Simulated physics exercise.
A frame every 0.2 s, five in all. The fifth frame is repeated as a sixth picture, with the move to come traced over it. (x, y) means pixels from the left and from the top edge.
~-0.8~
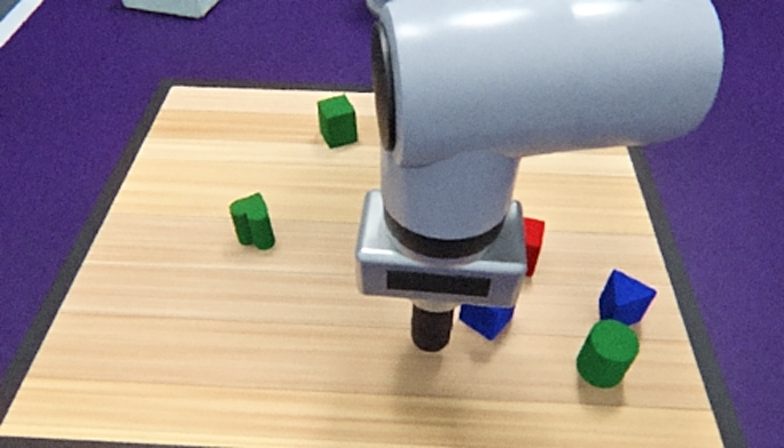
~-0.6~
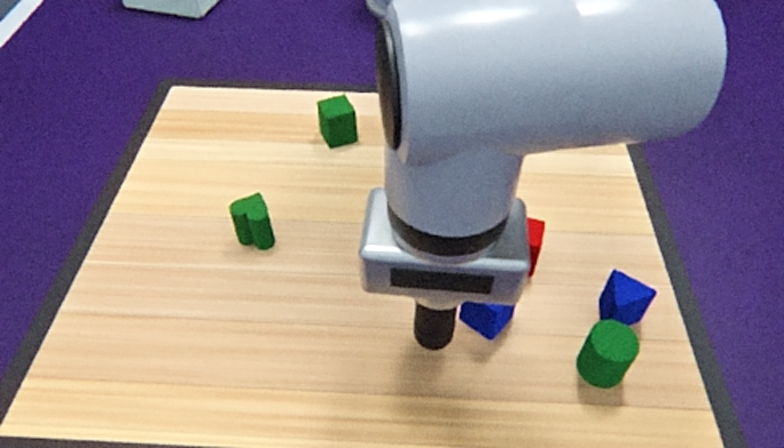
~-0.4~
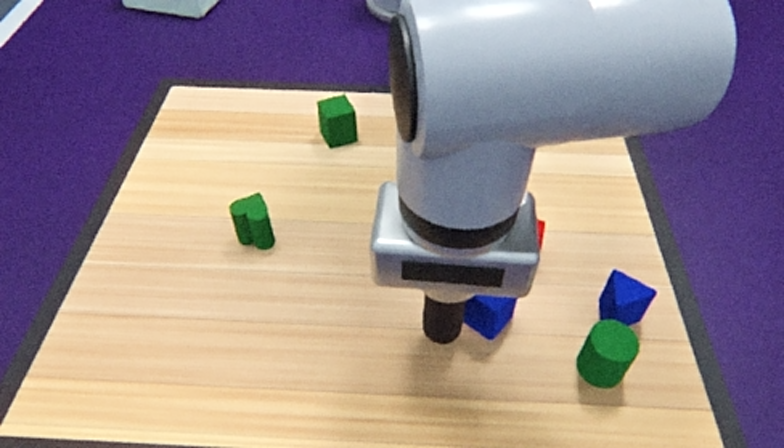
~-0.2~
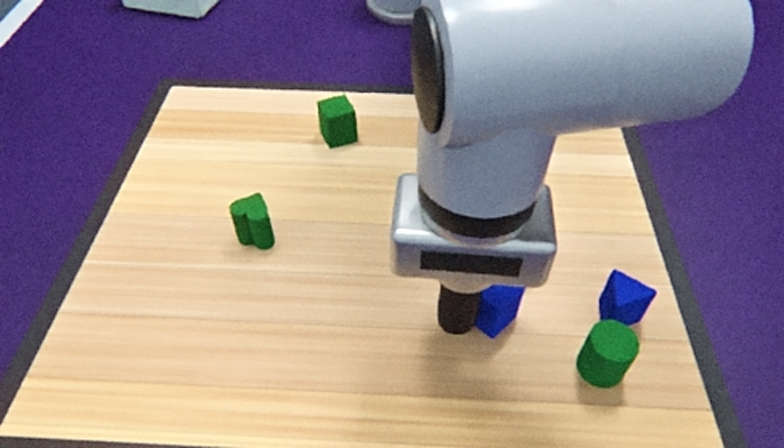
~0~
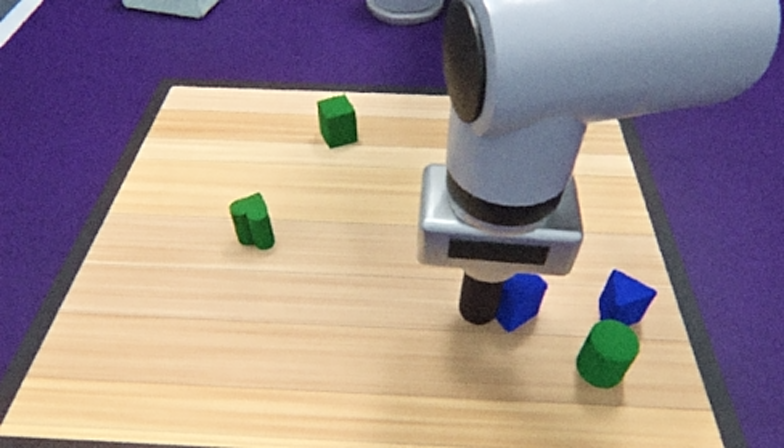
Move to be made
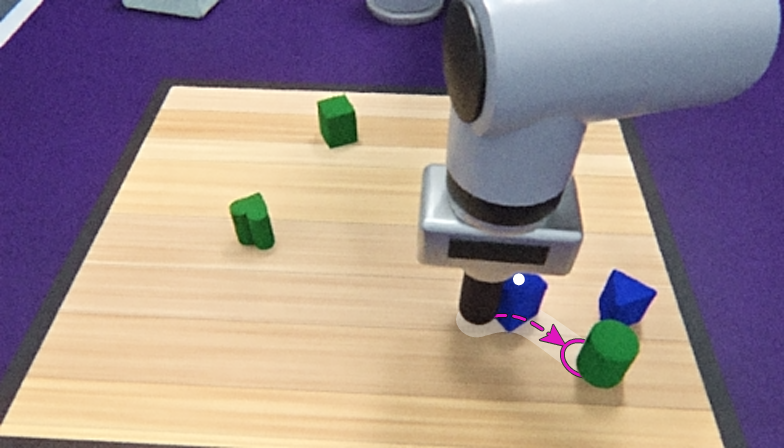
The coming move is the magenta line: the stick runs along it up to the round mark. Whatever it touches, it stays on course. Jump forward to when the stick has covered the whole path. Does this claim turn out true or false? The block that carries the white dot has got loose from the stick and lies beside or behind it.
True.
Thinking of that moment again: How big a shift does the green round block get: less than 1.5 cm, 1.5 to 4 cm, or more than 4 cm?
Covers 1.5 to 4 cm.
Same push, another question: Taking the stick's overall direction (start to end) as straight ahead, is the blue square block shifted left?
My answer is yes.
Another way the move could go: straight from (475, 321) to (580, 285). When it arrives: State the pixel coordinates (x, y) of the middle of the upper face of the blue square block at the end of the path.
The point I'd pick in the picture is (632, 256).
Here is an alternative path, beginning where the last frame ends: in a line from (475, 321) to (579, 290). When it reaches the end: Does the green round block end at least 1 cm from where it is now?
It seems not.
The drawn path runs from (475, 321) through (512, 316) and (548, 333) to (582, 358); the dot is on the blue square block.
On the path given first. Halfway along, stick (535, 312); blue square block (571, 273), turned 15° anticlockwise.
At the end, stick (588, 348); blue square block (572, 273), turned 15° anticlockwise; green round block (641, 355); blue triangular block not moved.
